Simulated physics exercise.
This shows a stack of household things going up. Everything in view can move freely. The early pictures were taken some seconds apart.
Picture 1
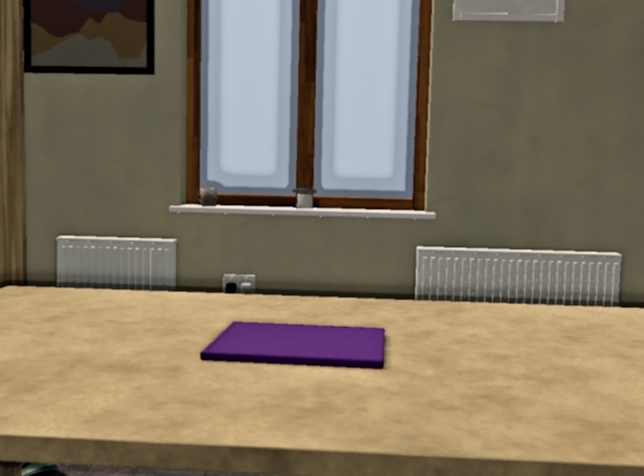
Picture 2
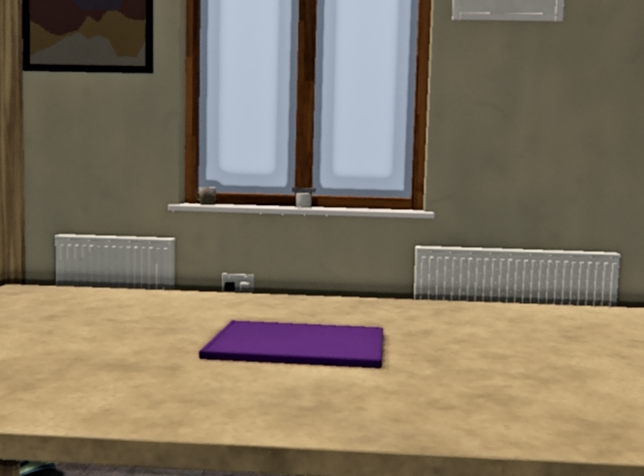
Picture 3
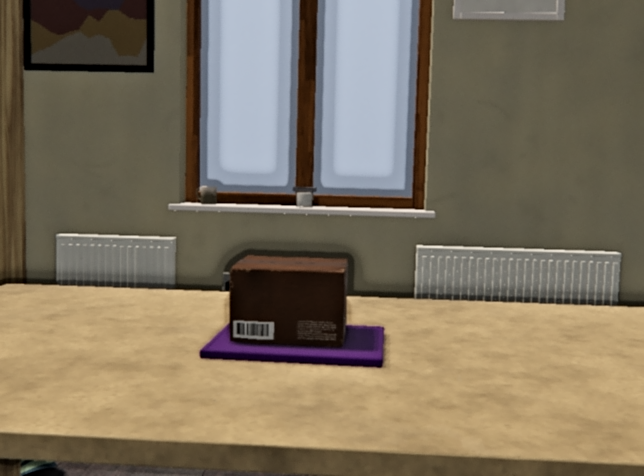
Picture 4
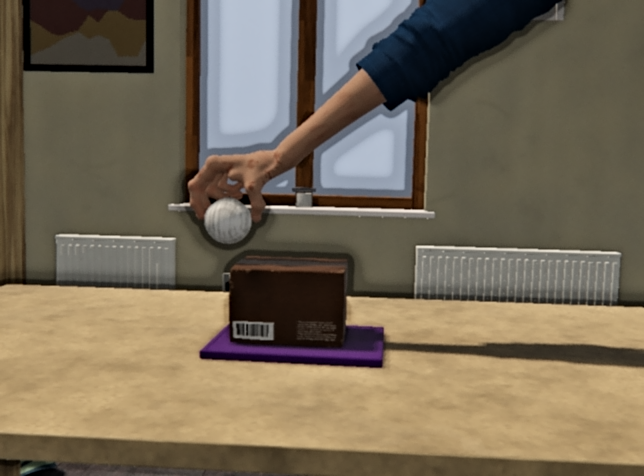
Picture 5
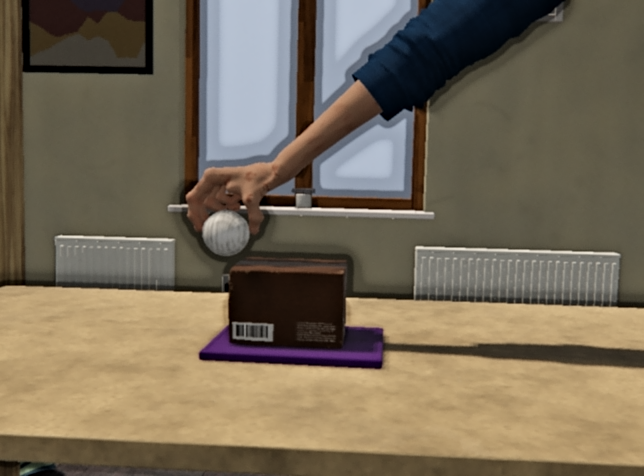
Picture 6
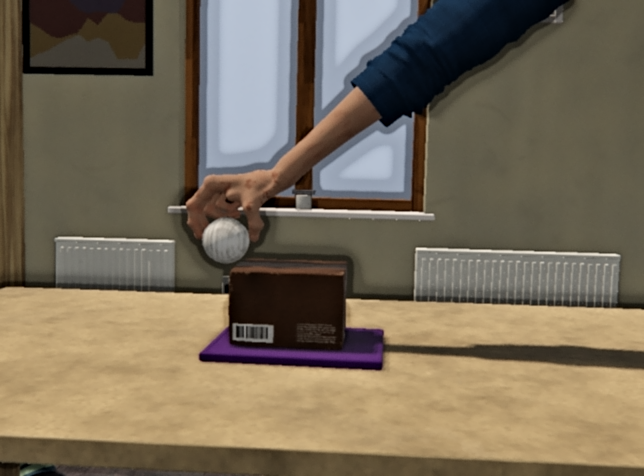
We see a purple slab on a table, then a brown box resting on top of it. A hand reaches in from the right, holding a white onion above the box's left edge and lowering it slightly.
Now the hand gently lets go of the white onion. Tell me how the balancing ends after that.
Most likely the pile will not stay as built.
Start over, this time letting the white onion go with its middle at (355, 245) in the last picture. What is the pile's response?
Next, the heap comes down.
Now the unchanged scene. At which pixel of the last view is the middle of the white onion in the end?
End position: Approximately (178, 319).
Then, 0.20 s after the last picture, white onion rolled a little near (218, 251).
Then, 0.30 s after the last picture, white onion now fallen.
Then, 0.50 s after the last picture, things are still on the move.
At rest, fallen, white onion; the other 2 in place. Seen from the same camera at the end, white onion near (177, 319). The pile comes apart.
